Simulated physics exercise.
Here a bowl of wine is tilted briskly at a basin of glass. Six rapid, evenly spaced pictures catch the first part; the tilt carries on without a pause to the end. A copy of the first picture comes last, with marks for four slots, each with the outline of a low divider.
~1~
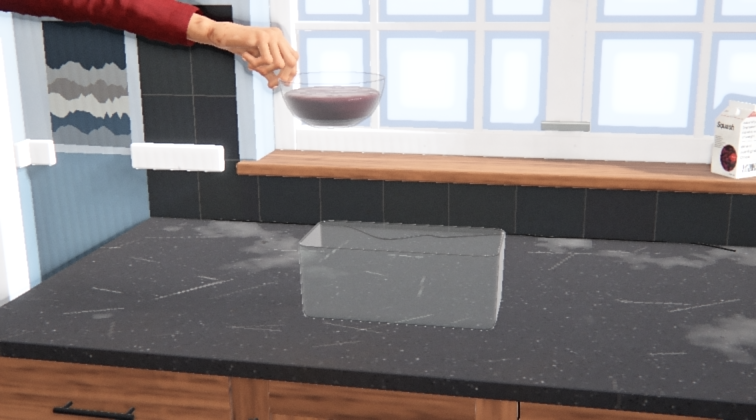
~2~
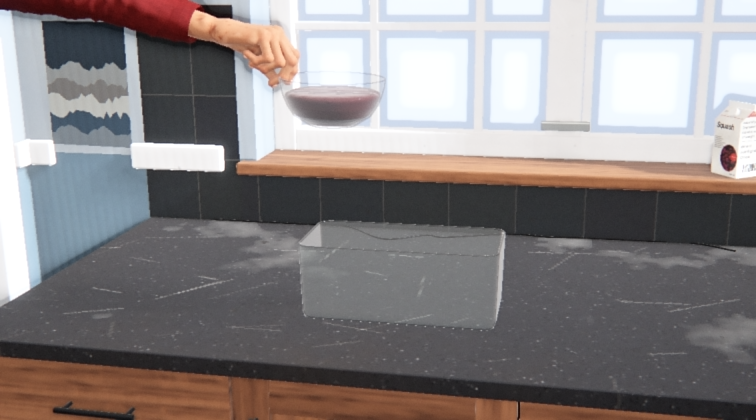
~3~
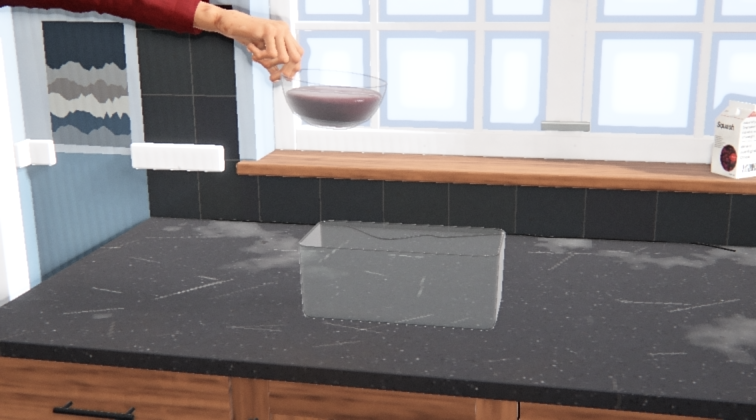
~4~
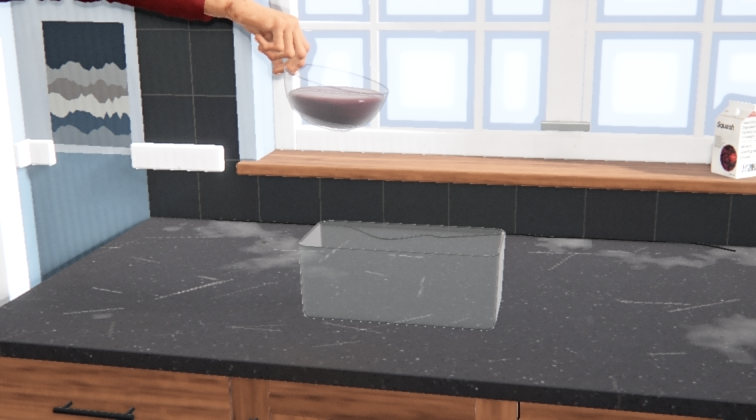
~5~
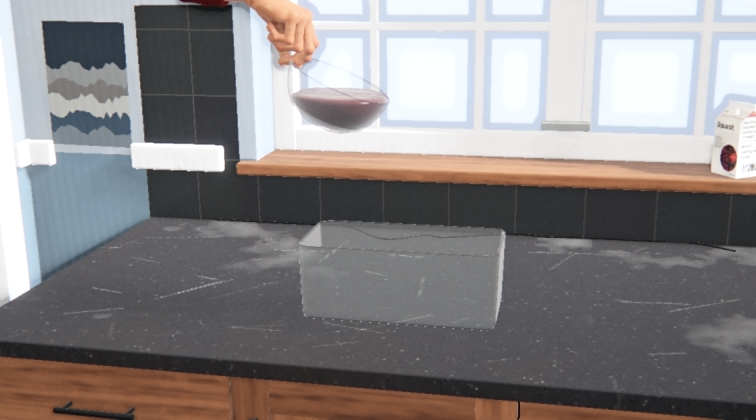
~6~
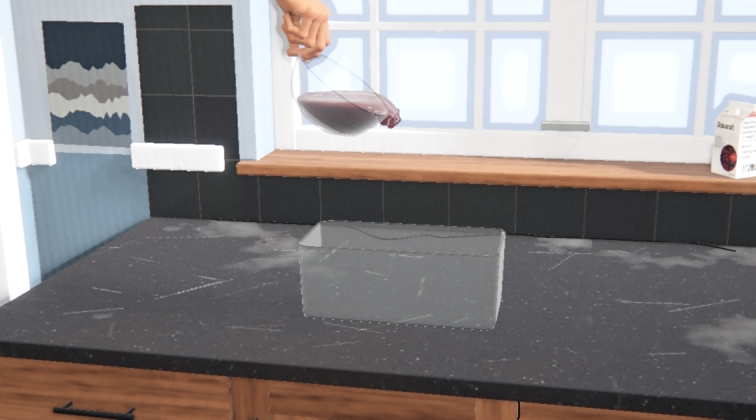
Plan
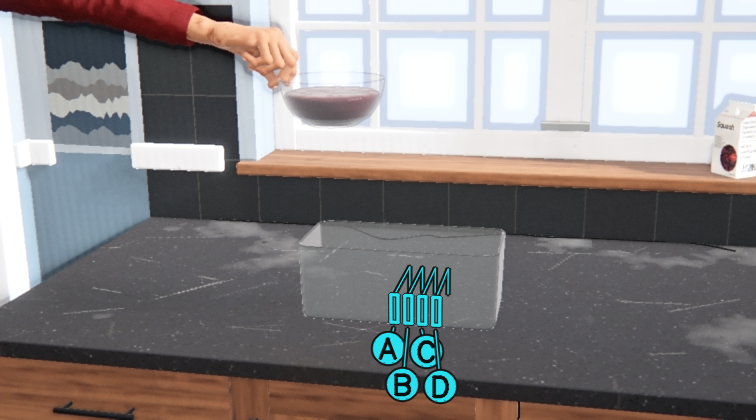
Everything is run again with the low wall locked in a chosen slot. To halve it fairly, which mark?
C beats the others.
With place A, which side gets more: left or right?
The right one.
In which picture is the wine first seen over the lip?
Picture 5.
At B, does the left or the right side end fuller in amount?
The right side.
On the marked copy, A at (393, 327); B at (407, 328); C at (421, 329); D at (435, 330).
Choosing A, about 19 % ends left of the wall and 79 % right of it.
Choosing B, about 30 % ends left of the wall and 69 % right of it.
Choosing C, about 49 % ends left of the wall and 49 % right of it.
Choosing D, about 75 % ends left of the wall and 22 % right of it; 3 % is lost outside.
